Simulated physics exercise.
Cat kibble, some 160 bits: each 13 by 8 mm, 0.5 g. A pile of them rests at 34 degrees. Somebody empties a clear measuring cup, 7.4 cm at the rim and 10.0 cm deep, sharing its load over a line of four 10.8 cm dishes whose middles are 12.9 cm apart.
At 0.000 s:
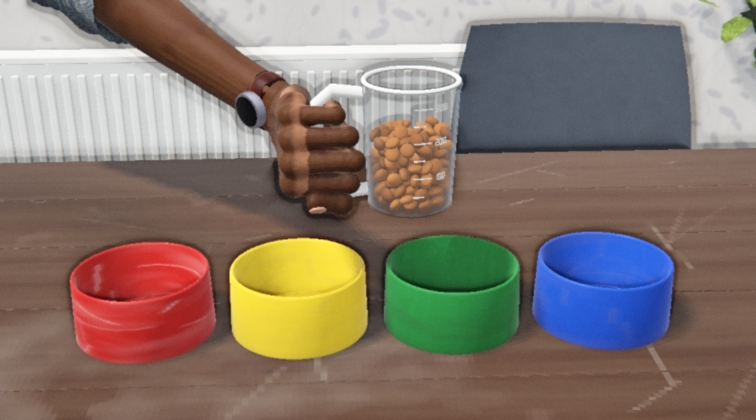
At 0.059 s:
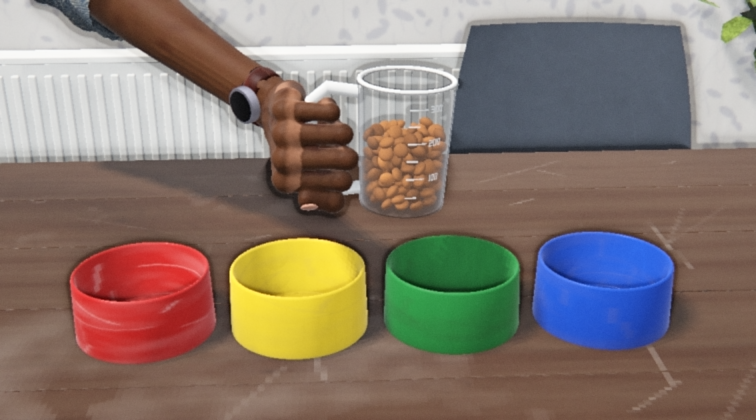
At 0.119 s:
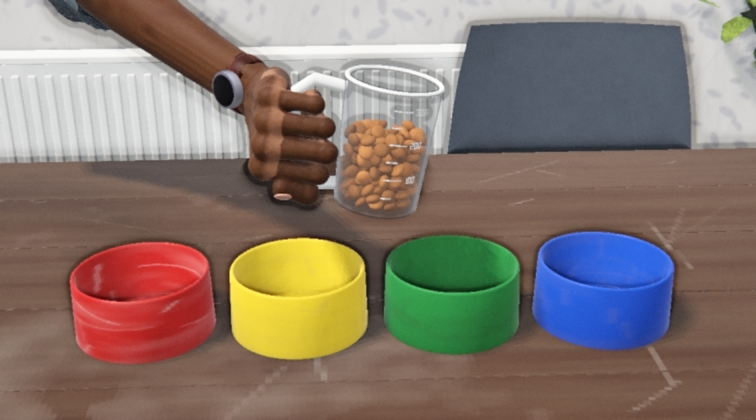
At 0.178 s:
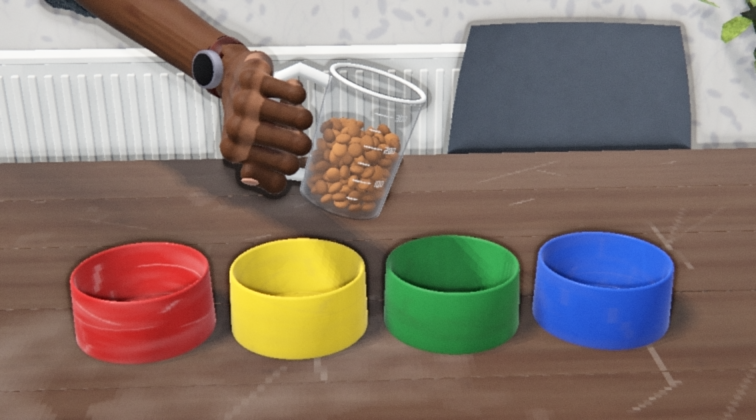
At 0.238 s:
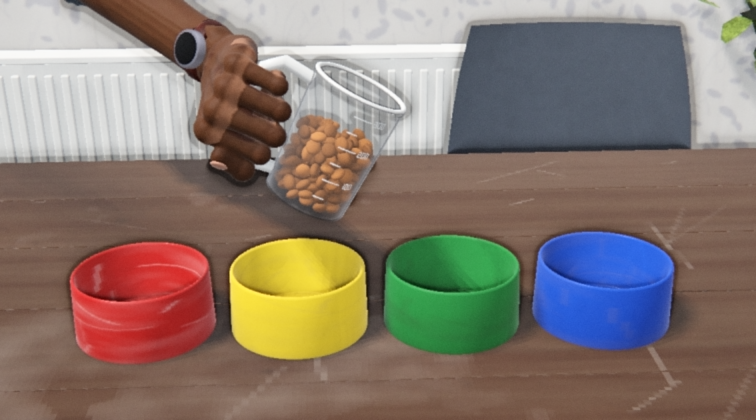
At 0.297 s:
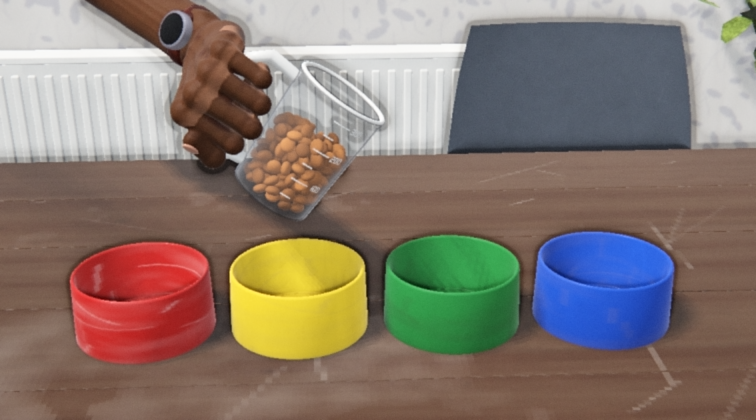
A hand held a clear measuring cup of brown kibble above a table with red, yellow, green and blue dishes, then moved it left while steadily tilting its rim to the right.
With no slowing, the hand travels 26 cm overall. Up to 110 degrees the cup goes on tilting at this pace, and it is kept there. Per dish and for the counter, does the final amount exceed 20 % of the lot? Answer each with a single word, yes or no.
Red dish yes, blue dish no, green dish no, yellow dish no, counter no.
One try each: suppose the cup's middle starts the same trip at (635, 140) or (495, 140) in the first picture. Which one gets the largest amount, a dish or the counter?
Try 1 - counter; try 2 - yellow.
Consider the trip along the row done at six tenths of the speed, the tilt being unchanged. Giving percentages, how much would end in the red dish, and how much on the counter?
Red: 40; counter: 10.
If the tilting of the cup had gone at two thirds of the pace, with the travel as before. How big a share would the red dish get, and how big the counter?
Result: Red dish 90, counter 0.
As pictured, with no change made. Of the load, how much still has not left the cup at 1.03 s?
I'd say close to 85 per cent.
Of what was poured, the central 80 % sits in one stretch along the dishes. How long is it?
Roughly 6 centimetres.
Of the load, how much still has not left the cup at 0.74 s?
Somewhere near 100 per cent of the load.
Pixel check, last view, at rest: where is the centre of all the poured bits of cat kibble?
(159, 310).
After 0.56 s, tilt 76 degrees; cup holds 100 %.
After 0.74 s, tilt 104 degrees; cup holds 100 %.
Then, at 1.03 s, tilt 110 degrees; cup holds 85 %, red 15 %.
At rest (3.1 s), red 80 %, blue 0 %, green 0 %, yellow 0 %, counter 0 %, cup 20 %.
